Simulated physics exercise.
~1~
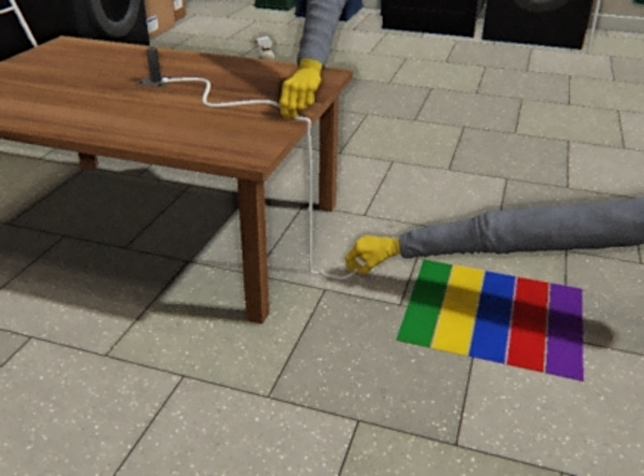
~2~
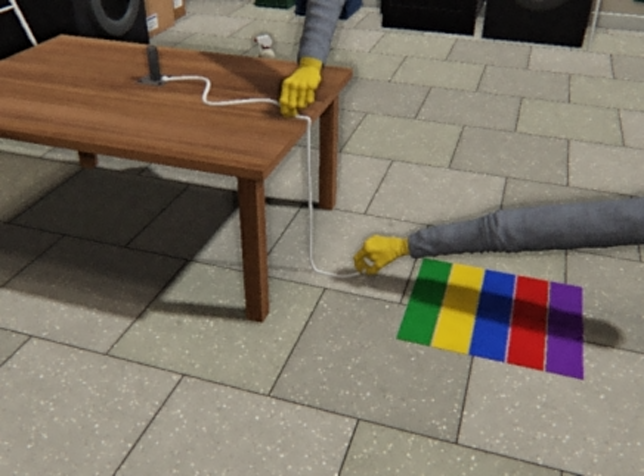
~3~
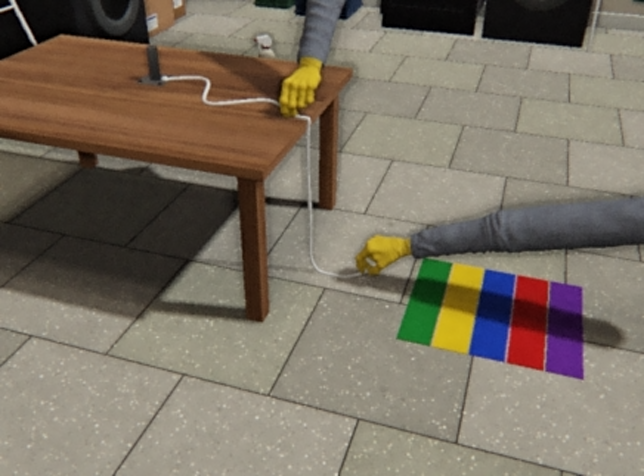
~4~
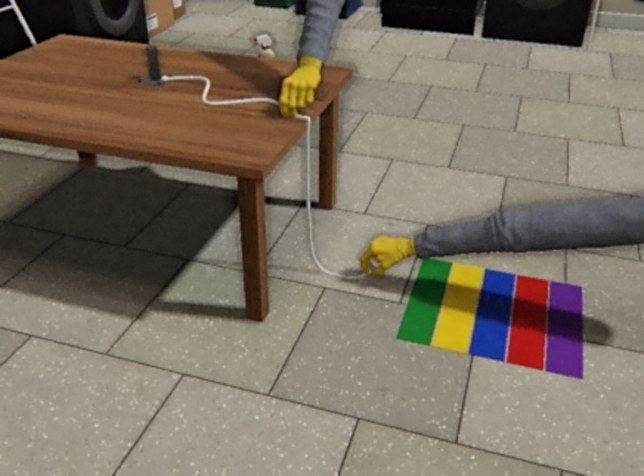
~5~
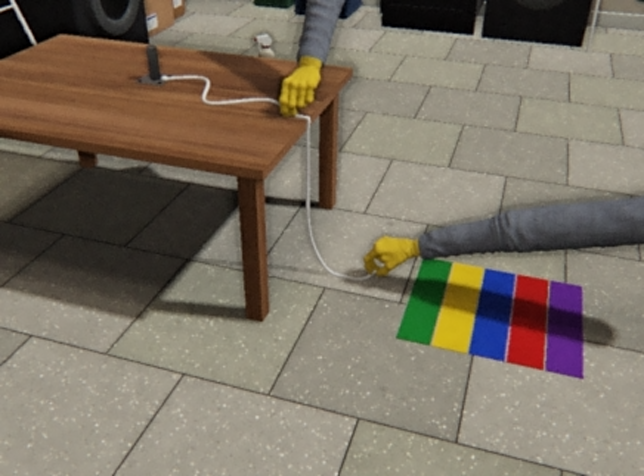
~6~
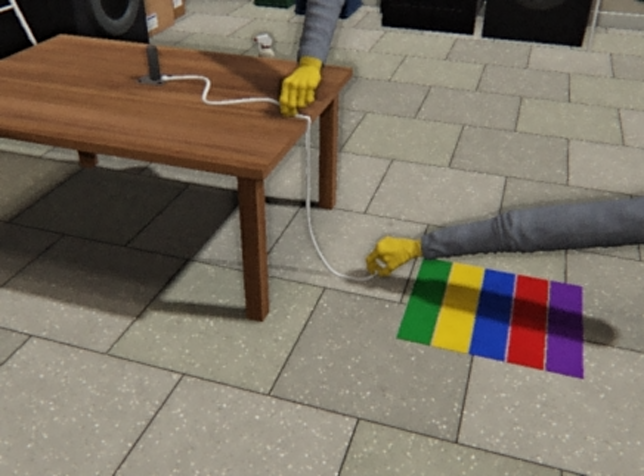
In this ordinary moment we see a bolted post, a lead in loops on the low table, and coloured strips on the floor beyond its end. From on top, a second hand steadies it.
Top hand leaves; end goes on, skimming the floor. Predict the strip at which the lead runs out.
I would say the red strip.
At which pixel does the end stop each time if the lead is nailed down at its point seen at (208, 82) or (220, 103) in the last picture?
It would be somewhere around (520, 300) the first time and (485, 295) the second.
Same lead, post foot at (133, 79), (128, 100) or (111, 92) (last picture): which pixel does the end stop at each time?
Per try, approx.: (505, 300); (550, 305); (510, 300).
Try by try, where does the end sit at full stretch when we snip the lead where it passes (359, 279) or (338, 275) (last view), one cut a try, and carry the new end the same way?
First try: Near (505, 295). Second try: Near (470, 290).
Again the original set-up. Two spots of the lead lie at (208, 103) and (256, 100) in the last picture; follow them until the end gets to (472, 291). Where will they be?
The two spots land somewhere near (254, 100) and (294, 111).
Soon after, end near (472, 291); over yellow.
After that, end near (512, 299); over blue.
At the stop, end near (537, 304); over red. It gets as far as the red strip.
